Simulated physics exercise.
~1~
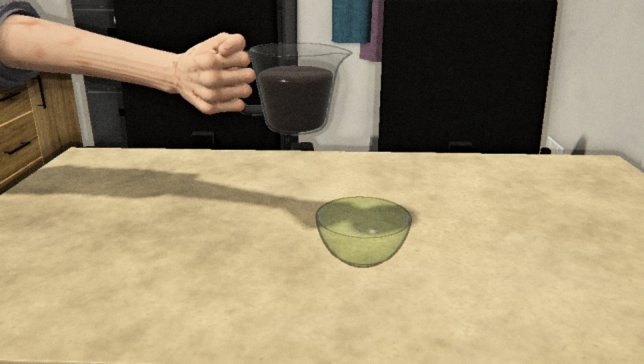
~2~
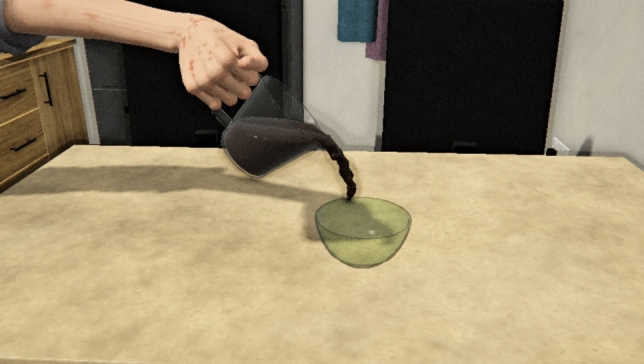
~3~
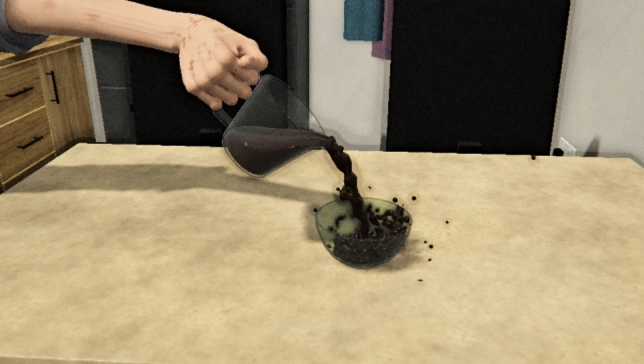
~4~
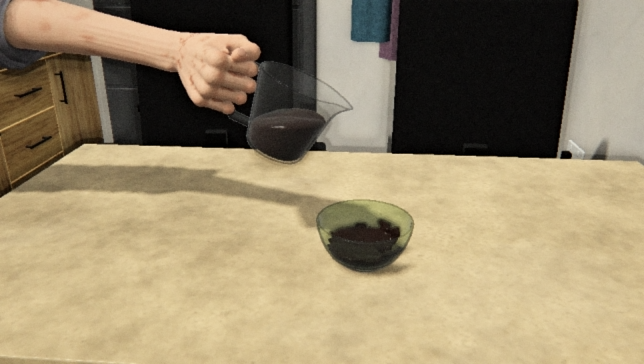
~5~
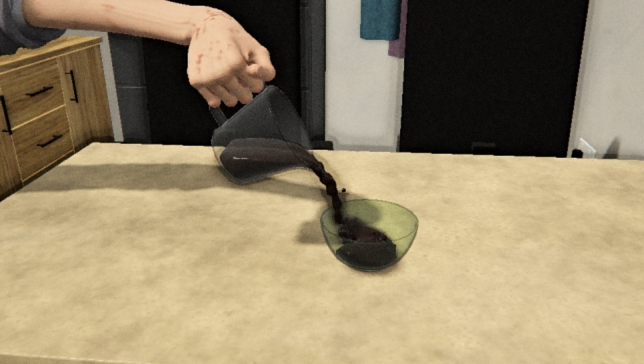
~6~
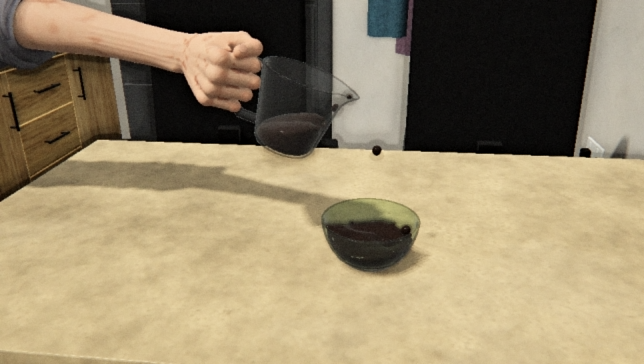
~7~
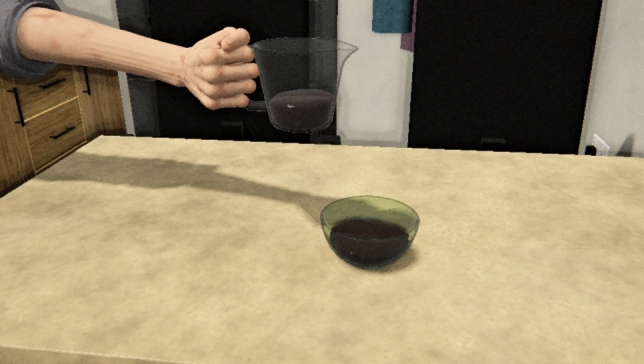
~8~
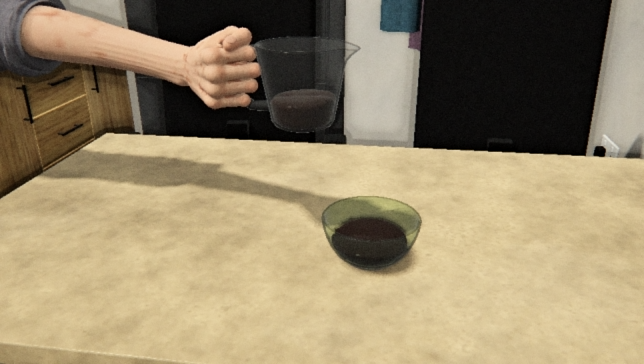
The clip shows a hand tilting a measuring jug of dark coffee to pour into a greenish glass bowl on a table, easing back, then pouring again. Some drops scatter during pouring, and the jug ends level above the partly filled bowl, still holding some coffee.
